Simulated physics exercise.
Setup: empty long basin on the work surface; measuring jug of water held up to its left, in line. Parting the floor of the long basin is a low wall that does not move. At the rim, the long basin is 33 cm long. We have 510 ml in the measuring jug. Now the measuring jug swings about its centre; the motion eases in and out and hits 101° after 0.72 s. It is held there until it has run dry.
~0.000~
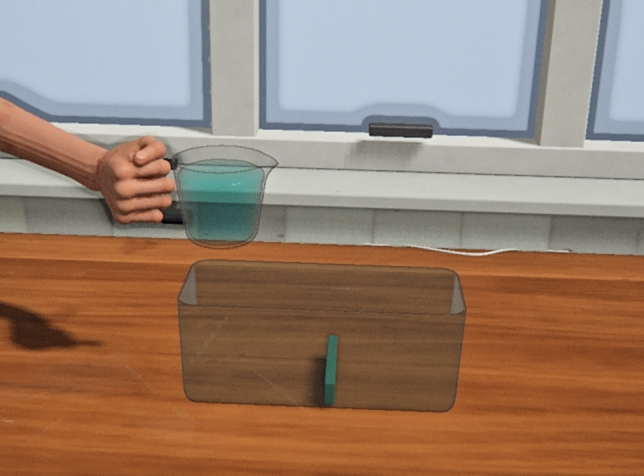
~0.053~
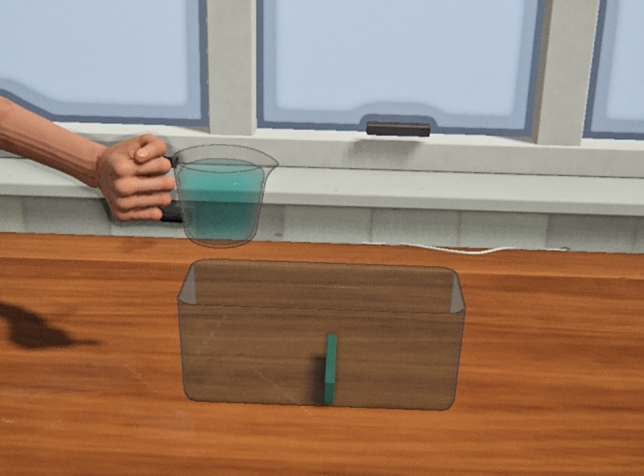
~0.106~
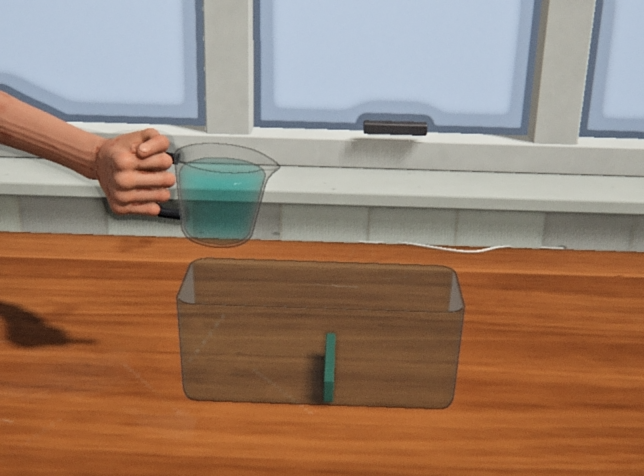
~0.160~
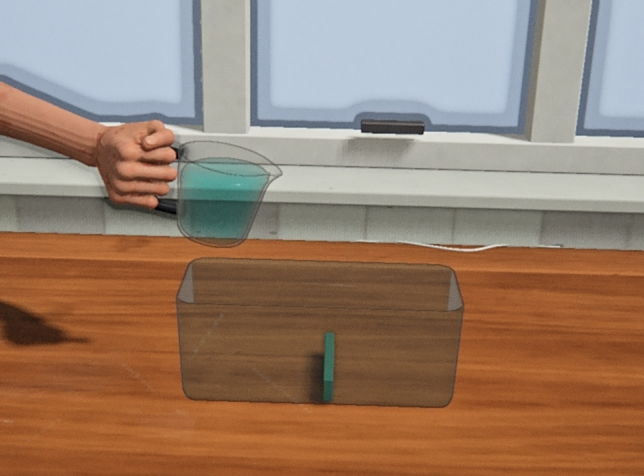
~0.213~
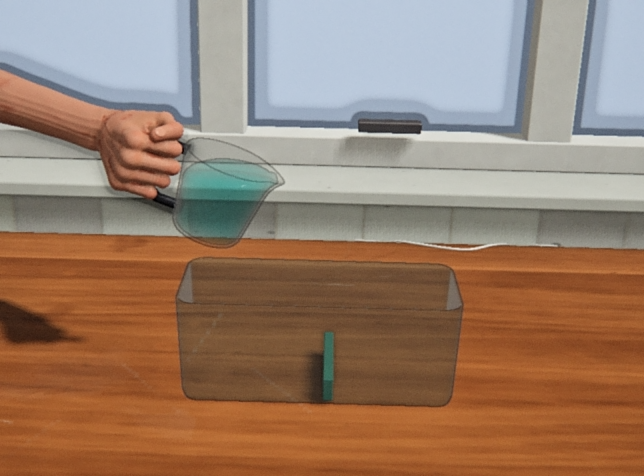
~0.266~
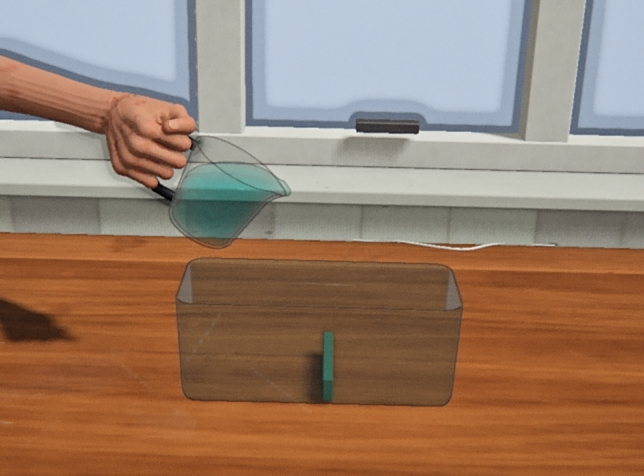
The clip shows a hand holding a clear measuring jug of teal water above the left side of an empty transparent basin with a low green wall inside, first nearly still, then gradually tilting the jug to the right.
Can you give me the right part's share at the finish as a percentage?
Sure, about 36 percent.
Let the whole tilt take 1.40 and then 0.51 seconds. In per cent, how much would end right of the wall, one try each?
Try 1: 55 %; try 2: 30 %.
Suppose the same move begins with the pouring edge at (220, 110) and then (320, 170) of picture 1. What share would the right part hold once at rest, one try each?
First 15, then 90 per cent.
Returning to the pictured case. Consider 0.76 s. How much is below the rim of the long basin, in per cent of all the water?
86 per cent or thereabouts.
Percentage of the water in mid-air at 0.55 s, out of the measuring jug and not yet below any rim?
Roughly 24 percent.
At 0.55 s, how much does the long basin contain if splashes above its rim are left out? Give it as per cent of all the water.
Roughly 30 percent.
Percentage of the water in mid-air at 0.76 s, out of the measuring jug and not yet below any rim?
6 per cent or so.
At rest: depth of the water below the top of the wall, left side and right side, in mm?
I'd say some 14 mm on the left and some 20 mm on the right.
Then, 0.55 s in, the tilt is 88° and 46 per cent is still to pour, 13 is left of the wall and 16 right of it.
Then, 0.76 s in, the tilt is 101° and 8 per cent is still to pour, 53 is left of the wall and 33 right of it.
Then, 0.98 s in, the tilt is 101° and 0 per cent is still to pour, 65 is left of the wall and 34 right of it.
Then, 1.22 s in, the tilt is 101° and 0 per cent is still to pour, 64 is left of the wall and 35 right of it.
Finally, 63 per cent lies left of the wall, 36 right of it and 1 outside.
